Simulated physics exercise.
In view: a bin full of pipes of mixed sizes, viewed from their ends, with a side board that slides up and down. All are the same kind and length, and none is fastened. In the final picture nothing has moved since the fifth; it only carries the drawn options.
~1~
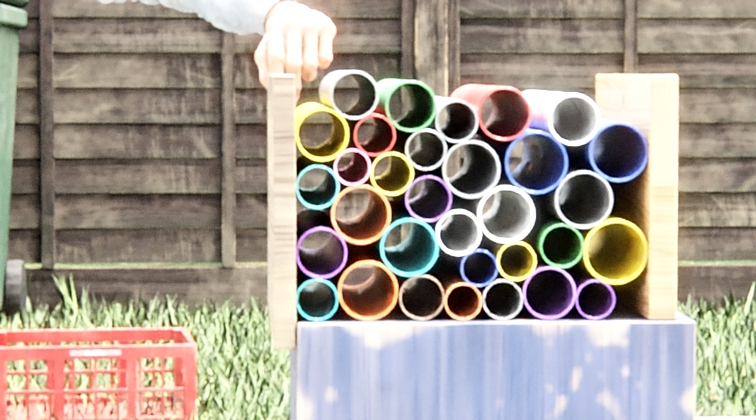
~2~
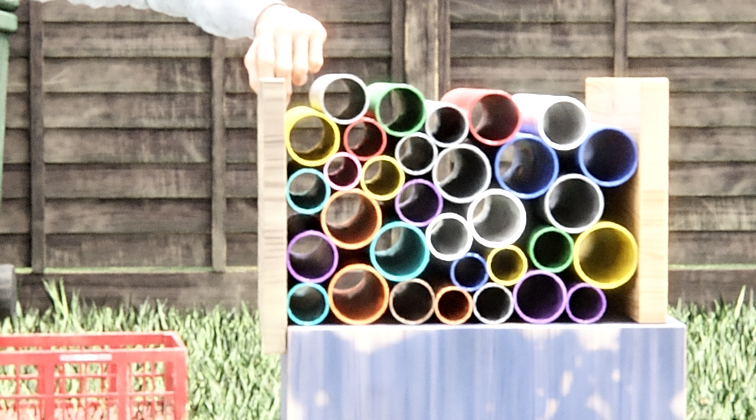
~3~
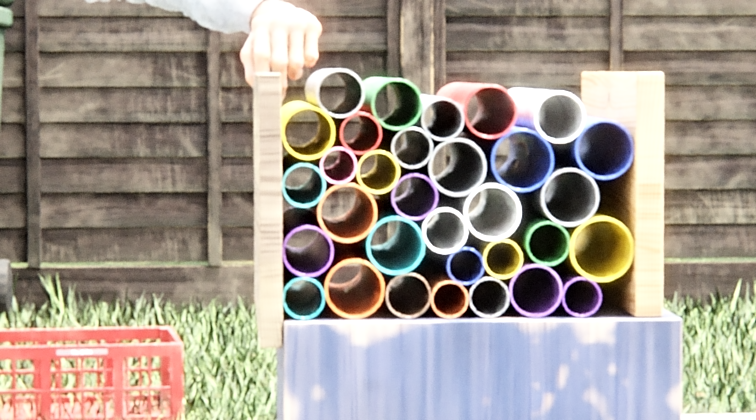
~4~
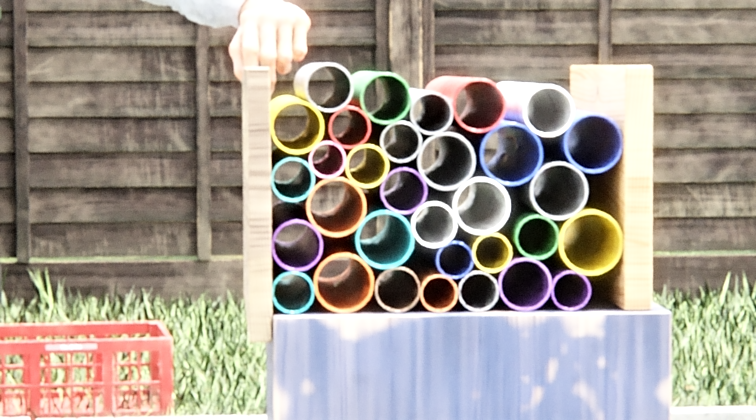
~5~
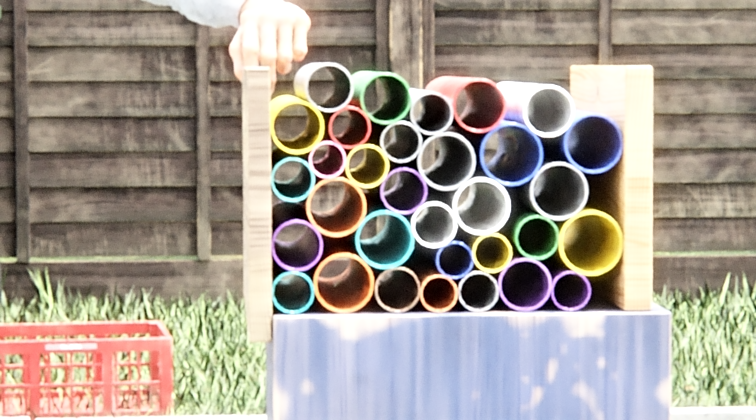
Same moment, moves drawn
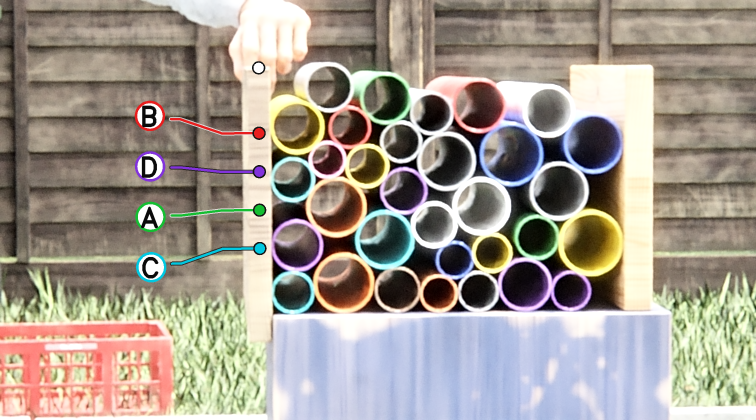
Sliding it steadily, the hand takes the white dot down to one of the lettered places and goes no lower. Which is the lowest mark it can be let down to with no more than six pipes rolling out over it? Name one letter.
At most to C.
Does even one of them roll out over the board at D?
At D: No.
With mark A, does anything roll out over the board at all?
Yes.
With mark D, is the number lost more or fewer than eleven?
Fewer than eleven.
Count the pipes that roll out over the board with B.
The count is none.
On the copy, A at (259, 210); B at (259, 133); C at (260, 248); D at (259, 172); the white dot at (258, 68).
On C. First, top of the board (271, 151).
Then, top of the board (271, 245).
Finally, top of the board (271, 247), six out over the board.
By contrast, A two out over the board; B none out over the board; D none out over the board.
